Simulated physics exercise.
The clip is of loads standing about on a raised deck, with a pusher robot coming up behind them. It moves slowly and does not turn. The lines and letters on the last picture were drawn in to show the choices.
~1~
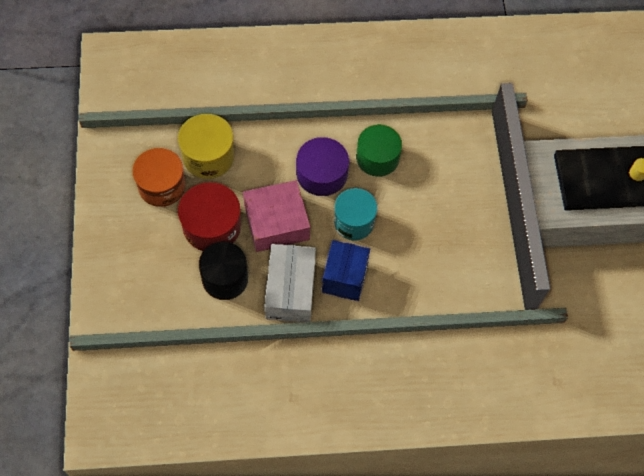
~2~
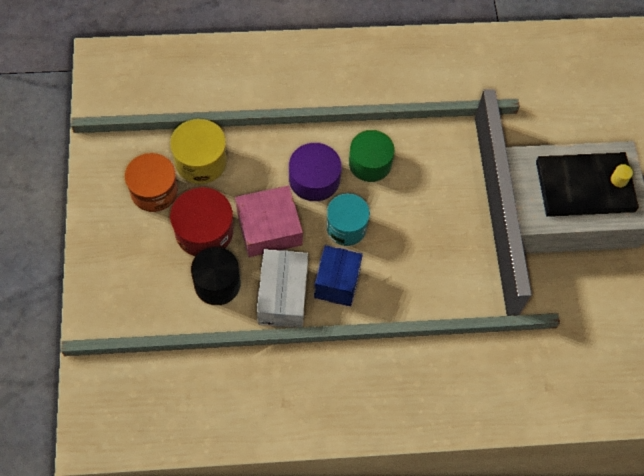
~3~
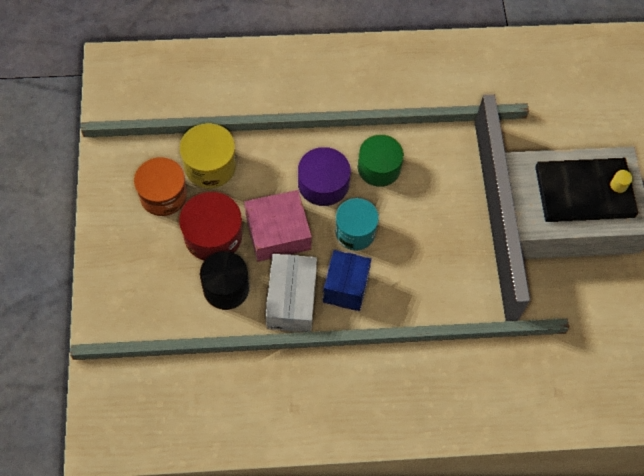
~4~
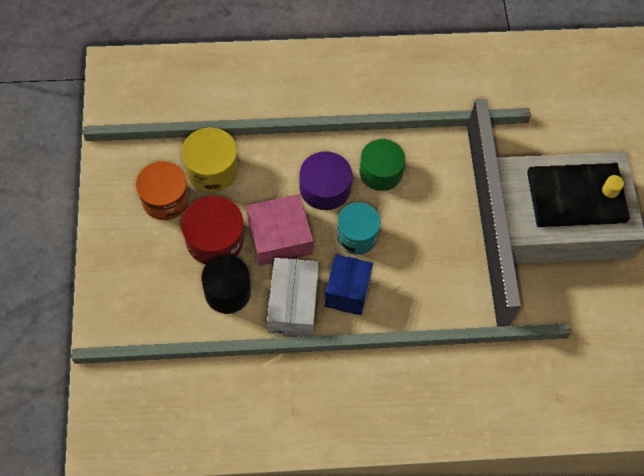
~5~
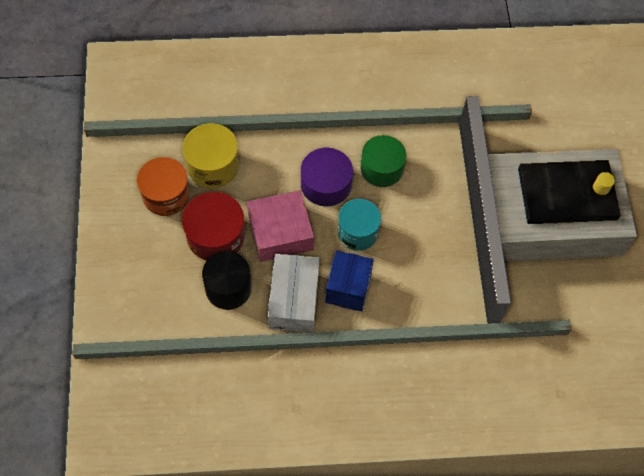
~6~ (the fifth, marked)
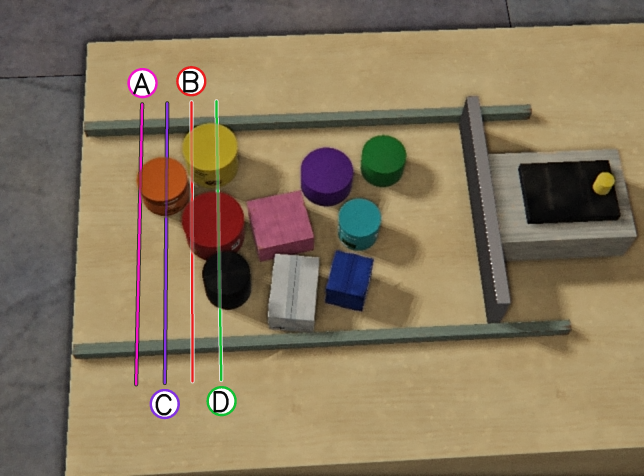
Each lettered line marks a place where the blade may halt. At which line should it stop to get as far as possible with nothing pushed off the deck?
Line D.
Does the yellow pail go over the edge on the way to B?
By then, no.
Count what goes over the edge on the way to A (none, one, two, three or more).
Three or more.
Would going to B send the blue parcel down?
No.
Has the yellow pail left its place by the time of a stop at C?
Yes.
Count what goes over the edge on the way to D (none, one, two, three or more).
The count is none.
On the marked copy, A at (139, 235); B at (192, 232); C at (166, 234); D at (219, 231).
With D. Early on, robot (466, 195); green canister (354, 160); purple canister (311, 179).
Further on, robot (370, 199); orange pail (154, 179); red pail (161, 227).
At the end, robot (297, 203); red pail (89, 227); orange pail (99, 179); nothing has fallen.
As for the rest, A drops the black canister, pink crate, orange pail, yellow pail, white box and red pail; B drops the orange pail and red pail; C drops the black canister, orange pail and red pail.
